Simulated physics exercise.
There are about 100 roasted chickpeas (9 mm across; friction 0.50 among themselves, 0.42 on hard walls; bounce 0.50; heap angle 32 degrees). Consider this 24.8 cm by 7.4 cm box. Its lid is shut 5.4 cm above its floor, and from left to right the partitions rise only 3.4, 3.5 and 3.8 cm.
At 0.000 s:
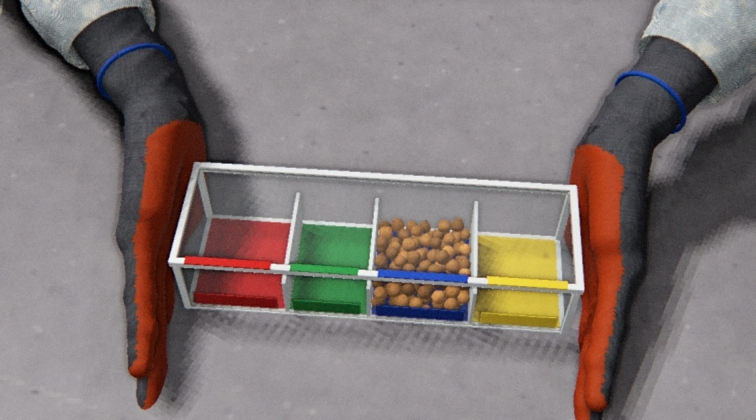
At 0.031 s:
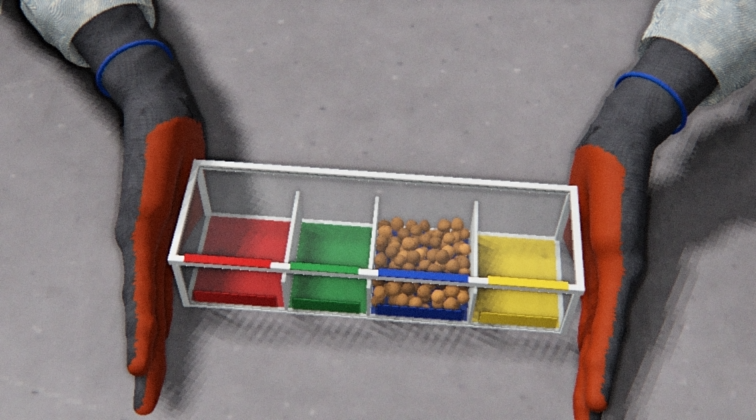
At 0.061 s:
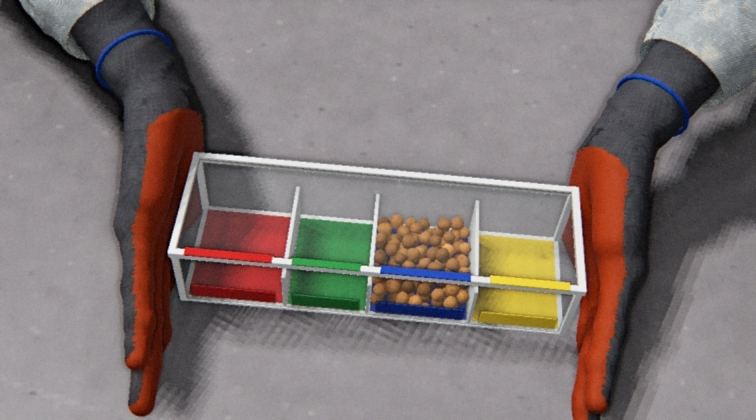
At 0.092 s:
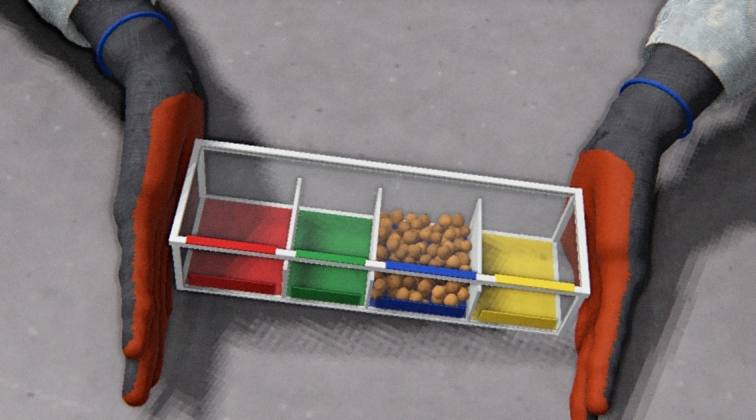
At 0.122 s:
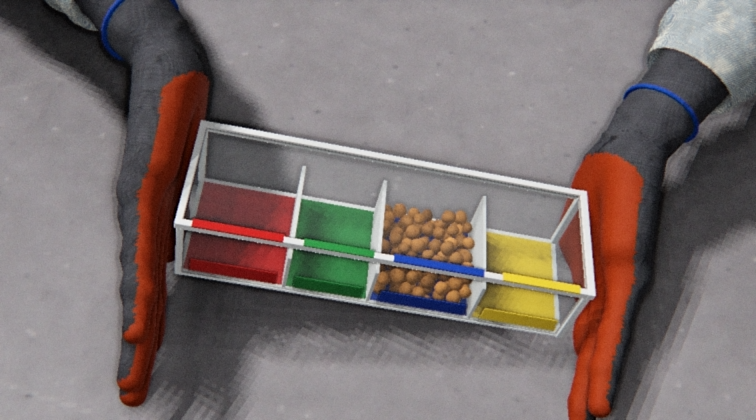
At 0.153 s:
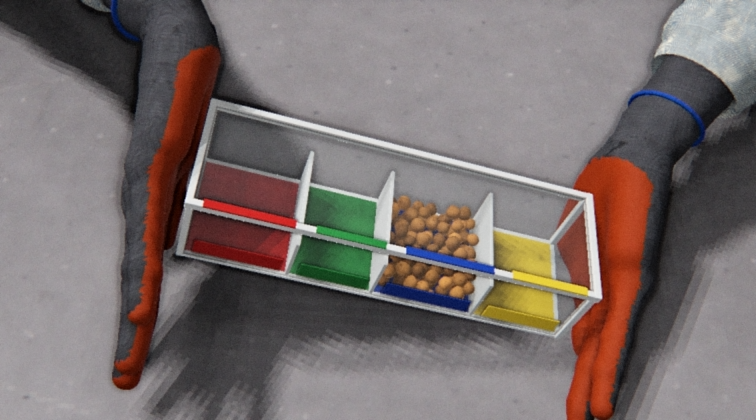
On a grey surface, two dark hands with orange-red palms tilting a clear four-section box, left end rising, brown balls in blue.
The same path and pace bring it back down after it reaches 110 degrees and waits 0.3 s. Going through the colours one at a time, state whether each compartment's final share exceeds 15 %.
Red: Does not exceed; blue: Exceeds; green: Does not exceed; yellow: Exceeds.
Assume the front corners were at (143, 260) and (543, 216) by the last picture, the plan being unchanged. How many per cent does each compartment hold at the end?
Red = 25 %, blue = 65 %, green = 10 %, yellow = 0 %.
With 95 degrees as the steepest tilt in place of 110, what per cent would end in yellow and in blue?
Then the yellow compartment would keep 40 per cent and the blue one 60 per cent.
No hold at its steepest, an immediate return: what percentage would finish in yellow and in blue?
Yellow keeps 30% and blue keeps 70%.
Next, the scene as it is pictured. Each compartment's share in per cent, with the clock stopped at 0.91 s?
It splits as red 0, blue 75, green 0 and yellow 25 percent.
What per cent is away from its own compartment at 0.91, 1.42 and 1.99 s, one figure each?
Roughly 25, 25, 35.
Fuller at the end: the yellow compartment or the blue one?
The blue one.
After 0.91 s, tilt 110 degrees; blue 75 %, yellow 25 %.
After 1.42 s, tilt 61 degrees; blue 75 %, yellow 25 %.
After 1.99 s, tilt 0 degrees; blue 65 %, yellow 35 %.
At rest (2.3 s), red 0 %, blue 65 %, green 0 %, yellow 35 %.
